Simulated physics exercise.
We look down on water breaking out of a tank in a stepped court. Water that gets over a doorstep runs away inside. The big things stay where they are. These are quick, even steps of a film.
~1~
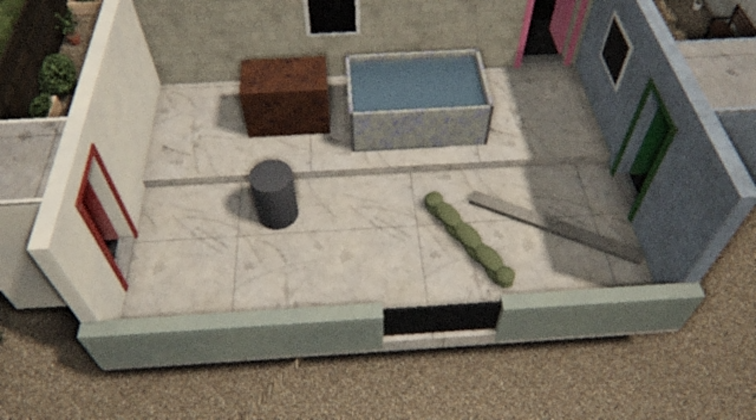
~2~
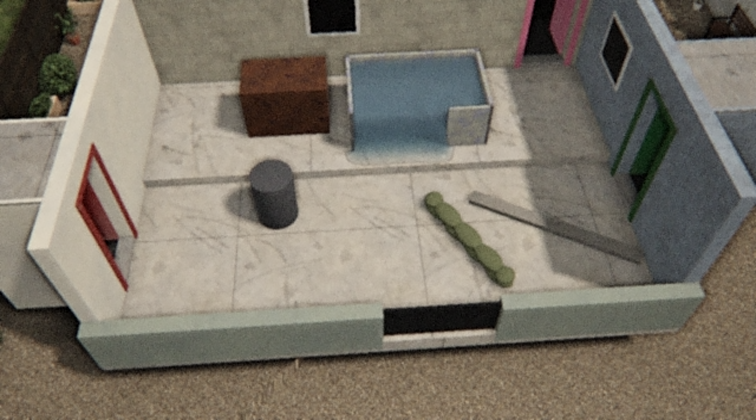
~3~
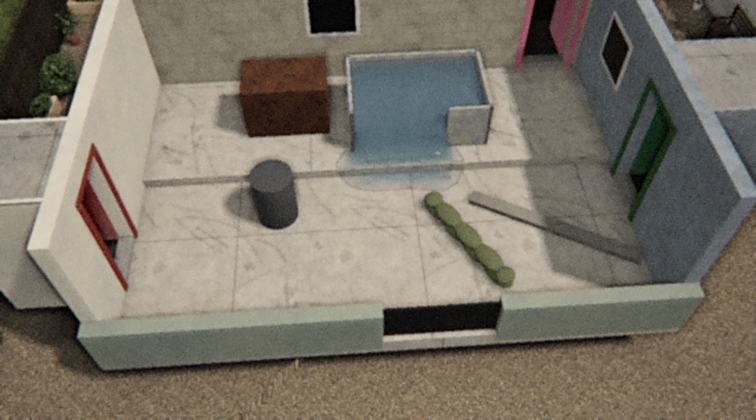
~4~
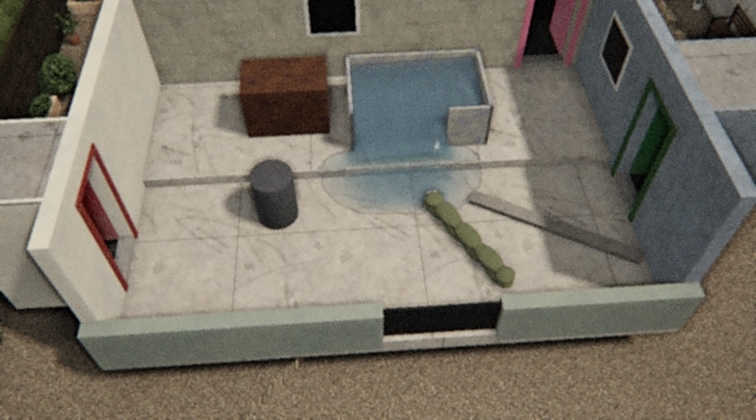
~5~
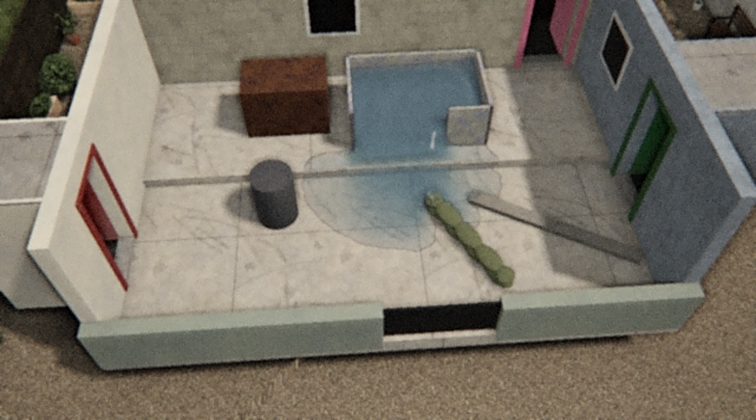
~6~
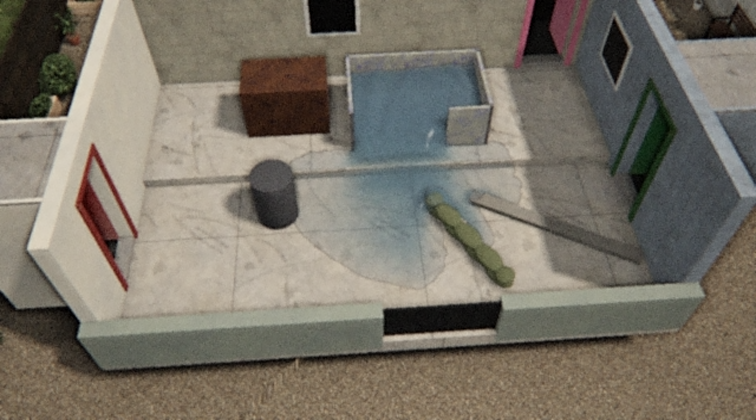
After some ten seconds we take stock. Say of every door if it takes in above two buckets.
In the end: The green door admits no more than that; the red door lets in a lot; the pink door admits no more than that.
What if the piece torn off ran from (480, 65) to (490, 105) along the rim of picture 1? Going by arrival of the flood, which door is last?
The red one.
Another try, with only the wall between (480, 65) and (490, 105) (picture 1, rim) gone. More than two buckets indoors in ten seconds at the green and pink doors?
My reading: The green one passes that mark, the pink one floods.
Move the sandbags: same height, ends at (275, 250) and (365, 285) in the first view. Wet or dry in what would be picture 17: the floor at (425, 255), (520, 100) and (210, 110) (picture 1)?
One after the other: Flooded, dry, free of water.
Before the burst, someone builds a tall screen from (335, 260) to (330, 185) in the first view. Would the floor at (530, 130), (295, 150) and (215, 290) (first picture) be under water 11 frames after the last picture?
As listed: No water, free of water, under water.
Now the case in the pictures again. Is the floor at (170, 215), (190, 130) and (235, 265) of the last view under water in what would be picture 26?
As listed: Covered, free of water, wet.
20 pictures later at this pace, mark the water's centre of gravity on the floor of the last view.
Near (385, 239).
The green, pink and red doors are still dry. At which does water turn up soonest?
First comes the green-painted one.
A moment on, water covers 35 % of the floor; the green door not reached, the red door not reached, the pink door not reached.
Next, water covers 45 % of the floor; the green door wet at the sill, nothing in, the red door not reached, the pink door not reached.
Then, water covers 55 % of the floor; the green door wet at the sill, nothing in, the red door under two buckets in, the pink door not reached.
Later, water covers 60 % of the floor; the green door wet at the sill, nothing in, the red door over two buckets in, the pink door not reached.
In the end, water covers 60 % of the floor; the green door wet at the sill, nothing in, the red door far over two buckets in, the pink door not reached.
